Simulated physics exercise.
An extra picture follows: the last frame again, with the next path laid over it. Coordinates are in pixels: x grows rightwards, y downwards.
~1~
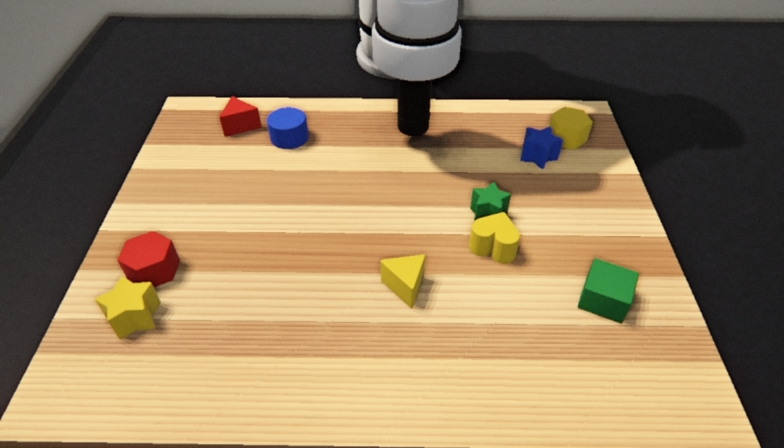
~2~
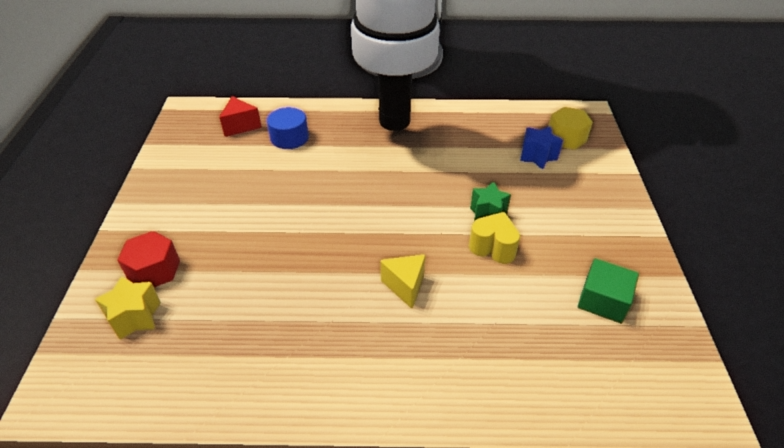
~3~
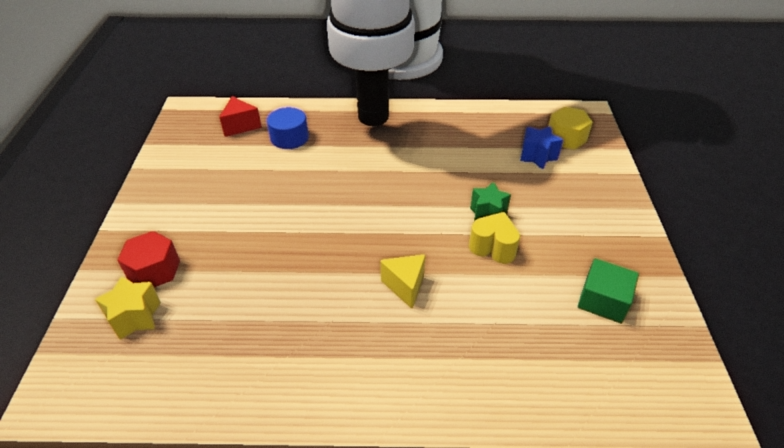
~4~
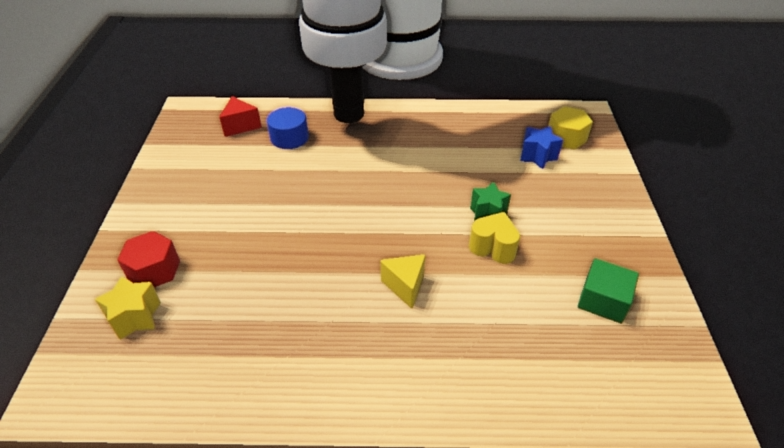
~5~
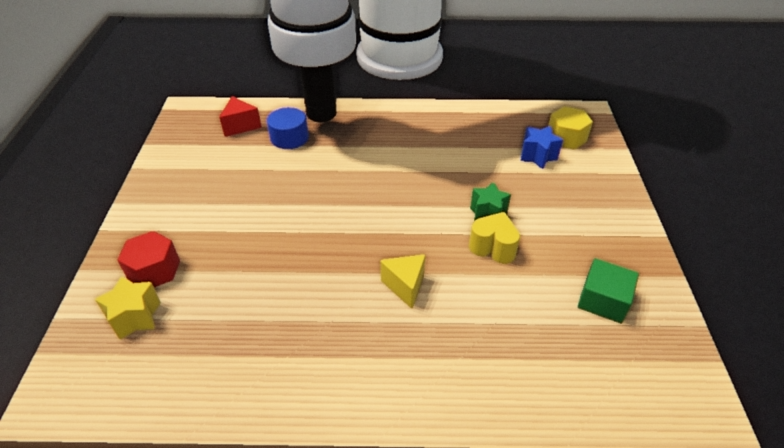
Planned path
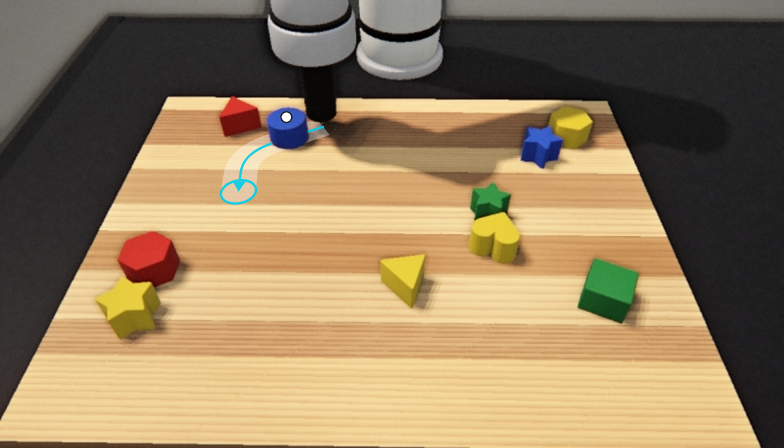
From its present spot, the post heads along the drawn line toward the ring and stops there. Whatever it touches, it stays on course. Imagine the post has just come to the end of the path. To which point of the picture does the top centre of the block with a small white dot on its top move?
The point I'd pick in the picture is (199, 147).
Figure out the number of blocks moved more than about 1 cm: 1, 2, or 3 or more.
Count: 1.
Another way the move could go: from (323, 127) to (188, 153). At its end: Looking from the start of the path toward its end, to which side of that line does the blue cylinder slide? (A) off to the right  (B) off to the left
My answer is option B.
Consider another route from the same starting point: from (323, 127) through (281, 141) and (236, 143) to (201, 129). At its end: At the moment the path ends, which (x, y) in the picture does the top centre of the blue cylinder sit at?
(198, 139)
Drawn move, from (323, 127) by way of (282, 140) and (246, 160) to (239, 192); the dot is on the blue cylinder.
On the path given first. One third of the way, post (279, 128); blue cylinder (243, 130).
Two thirds of the way, post (242, 148); blue cylinder (202, 145).
At the end, post (235, 179); red three-sided block still; blue cylinder (199, 147).
